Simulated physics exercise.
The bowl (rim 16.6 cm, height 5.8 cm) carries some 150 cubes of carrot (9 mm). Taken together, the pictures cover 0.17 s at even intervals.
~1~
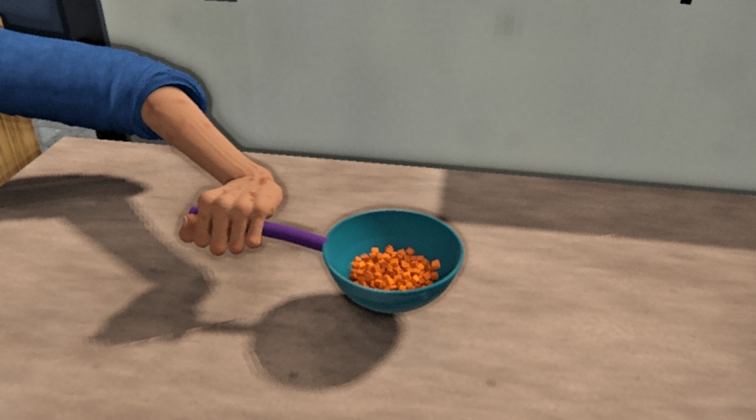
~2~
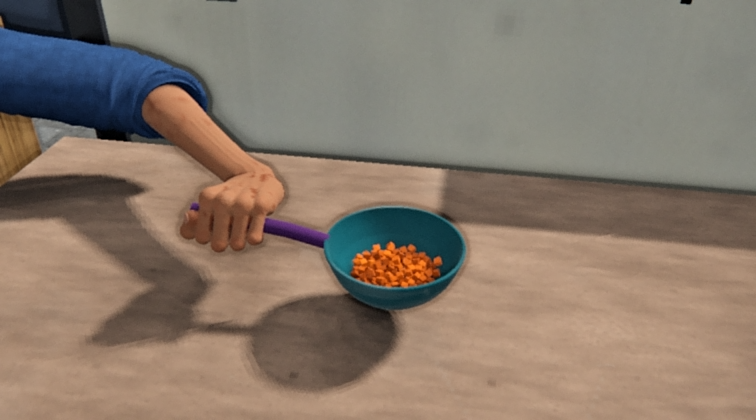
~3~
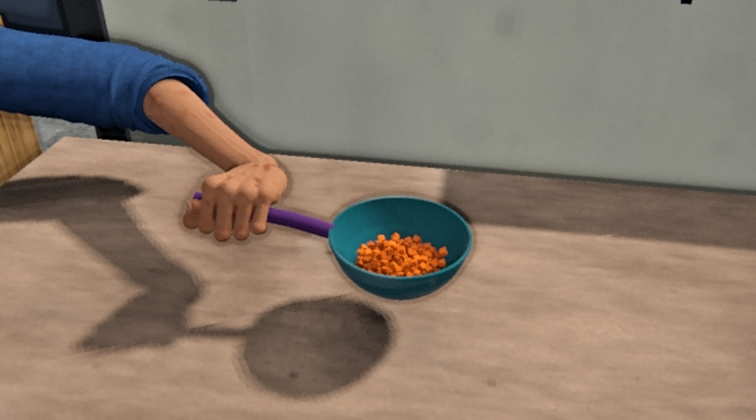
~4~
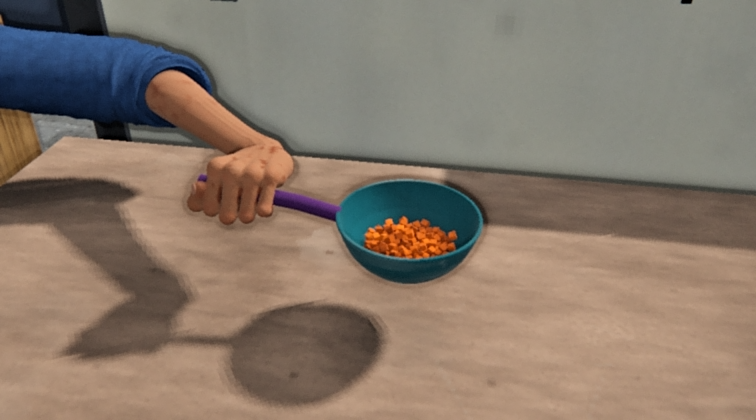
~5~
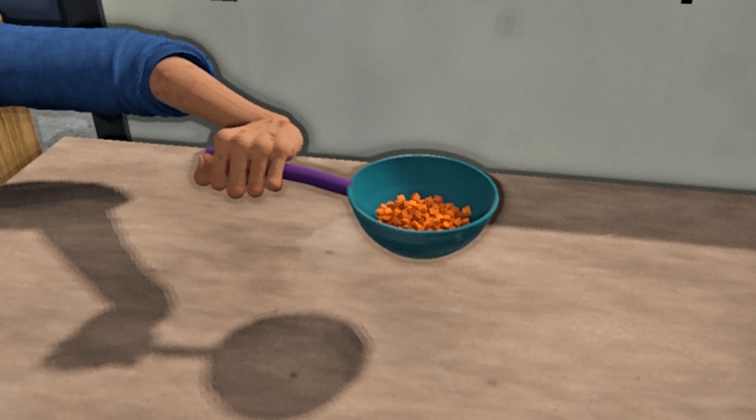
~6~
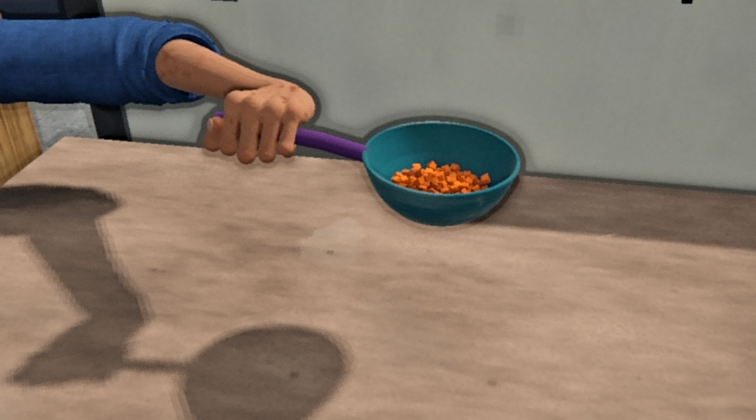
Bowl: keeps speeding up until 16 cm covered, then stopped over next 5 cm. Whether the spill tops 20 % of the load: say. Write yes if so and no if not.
I write yes.
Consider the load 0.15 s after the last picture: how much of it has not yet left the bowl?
Around 55 % of the load.
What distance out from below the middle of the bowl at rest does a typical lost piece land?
It comes to close to 22 centimetres.
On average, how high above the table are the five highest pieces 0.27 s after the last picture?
About 35 cm.
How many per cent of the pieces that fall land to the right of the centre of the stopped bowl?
I'd reckon close to 100 per cent.
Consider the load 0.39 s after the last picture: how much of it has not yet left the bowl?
Roughly 0 % of the load.
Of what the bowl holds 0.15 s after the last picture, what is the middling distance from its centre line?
Distance: Roughly 6.0 cm.
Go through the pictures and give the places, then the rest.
Bowl at (391, 297); tilt 0 degrees; moved 0.0 cm; top of the load at (389, 253), in the first frame.
Bowl at (393, 293); tilt 0 degrees; moved 0.5 cm; top of the load at (390, 250), in the second frame.
Bowl at (398, 283); tilt 0 degrees; moved 2.2 cm; top of the load at (395, 240), in the third frame.
Bowl at (407, 265); tilt 0 degrees; moved 5.0 cm; top of the load at (417, 225), in the fourth frame.
Bowl at (420, 238); tilt 0 degrees; moved 8.9 cm; top of the load at (429, 201), in the fifth frame.
Bowl at (437, 201); tilt 0 degrees; moved 13.9 cm; top of the load at (446, 169), in the sixth frame.
Then, 0.15 s after the last picture, bowl 55 %, in the air 45 %; middle of the pieces not yet landed near (538, 63).
Then, 0.27 s after the last picture, in the air 100 %; middle of the pieces not yet landed near (597, 102).
Then, 0.39 s after the last picture, in the air 95 %; middle of the pieces not yet landed near (623, 249).
Then, 0.50 s after the last picture, fallen right of where it stops 100 %; middle of the pieces not yet landed near (430, 129).
In the end, fallen right of where it stops 100 %.
